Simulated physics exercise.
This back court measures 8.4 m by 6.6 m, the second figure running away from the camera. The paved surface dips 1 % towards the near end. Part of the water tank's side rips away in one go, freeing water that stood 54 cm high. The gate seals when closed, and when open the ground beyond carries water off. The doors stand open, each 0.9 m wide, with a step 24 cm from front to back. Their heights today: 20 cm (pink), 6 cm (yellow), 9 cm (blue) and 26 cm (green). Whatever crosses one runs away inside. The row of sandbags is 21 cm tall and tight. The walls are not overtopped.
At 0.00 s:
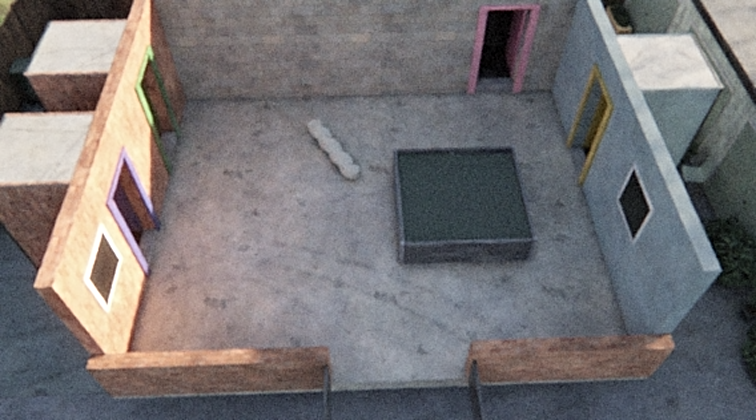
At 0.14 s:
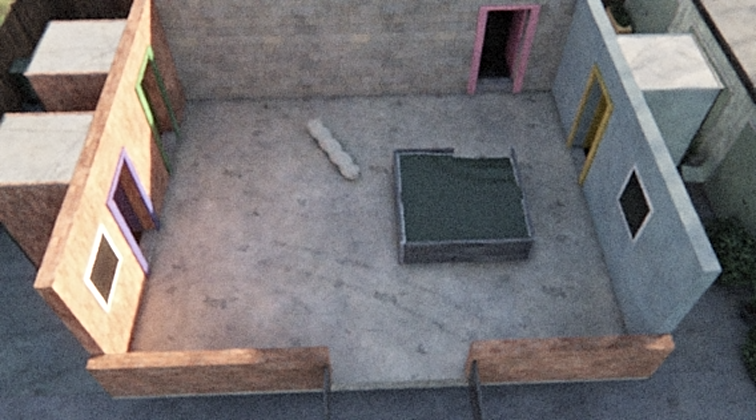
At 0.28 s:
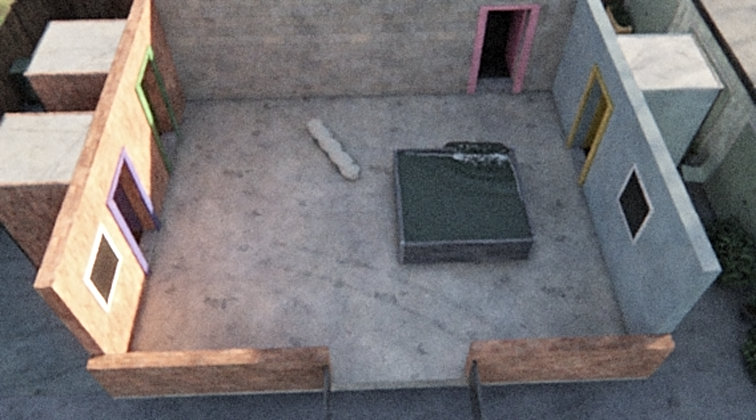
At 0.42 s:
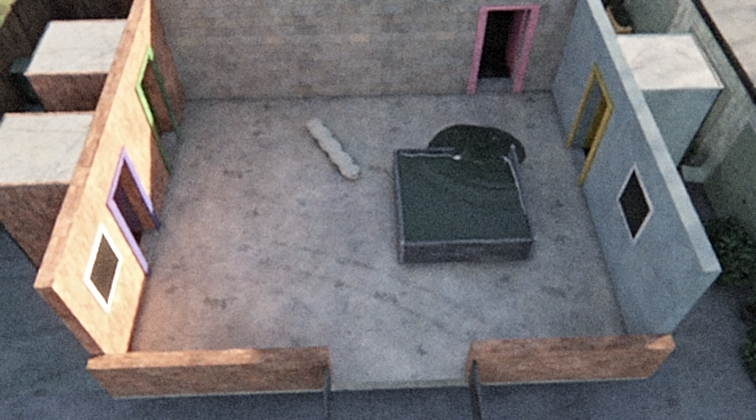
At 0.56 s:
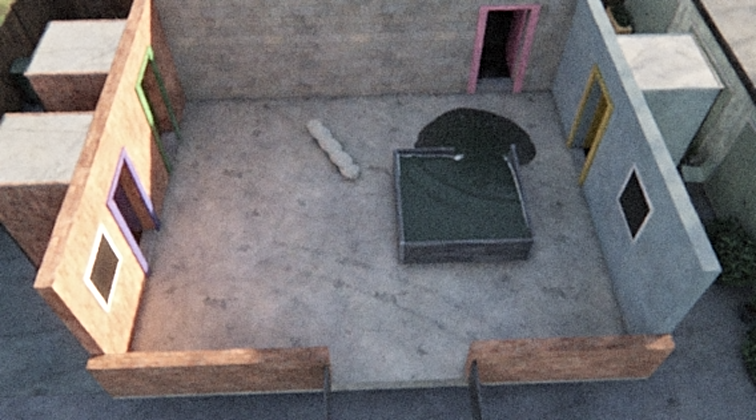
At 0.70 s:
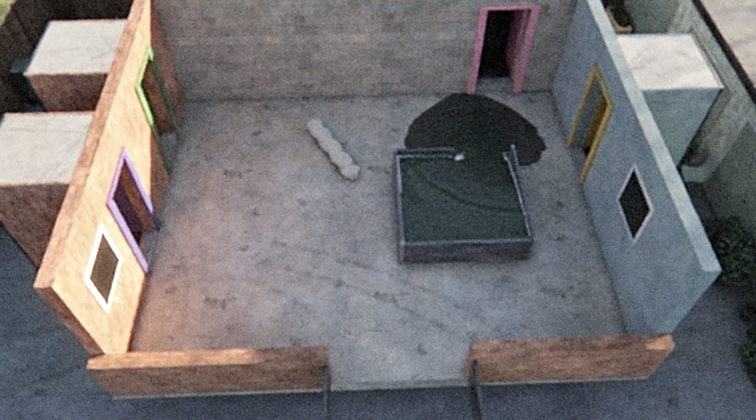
Walled back court with coloured doorways, dark water pouring from the far side of a rectangular tank and spreading across pale paving.
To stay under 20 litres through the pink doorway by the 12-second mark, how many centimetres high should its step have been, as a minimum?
It would have to be roughly 23 cm high.
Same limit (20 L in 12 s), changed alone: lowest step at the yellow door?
Roughly 7.0 cm at yellow.
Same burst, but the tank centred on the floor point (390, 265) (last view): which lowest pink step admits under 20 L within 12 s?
About 11.5 cm.
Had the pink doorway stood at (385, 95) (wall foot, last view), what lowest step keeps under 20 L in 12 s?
Roughly 7.0 cm.
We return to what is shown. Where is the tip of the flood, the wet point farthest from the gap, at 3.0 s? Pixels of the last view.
Near (266, 100).
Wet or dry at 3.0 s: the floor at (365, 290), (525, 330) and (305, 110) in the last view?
In turn: Still dry, not reached, wet.
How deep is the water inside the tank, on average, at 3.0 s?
About 30 cm.
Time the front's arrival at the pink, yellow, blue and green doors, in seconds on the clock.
Pink 0.8 s, yellow 2.0 s, blue 6.5 s, green 4.5 s.
After 1.4 s water covers 15 % of the floor, deepest (32 cm) near (493, 166); 26 cm at the pink door, 2 litres in over its 20 cm step.
After 3.0 s water covers 20 % of the floor, deepest (29 cm) near (487, 100); 27 cm at the pink door, 35 litres in over its 20 cm step.
After 12.0 s water covers 90 % of the floor, deepest (10 cm) near (282, 371); 7 cm at the pink door, 48 litres in over its 20 cm step.
At the pink door as built, the water arrived by 0.9 s and peaked near 29 cm at 2.2 s.
With a step of 20 cm, 49 litres would have come in within the 12 s; with 27 cm, 4 litres. So under 20 litres takes about 23 cm.
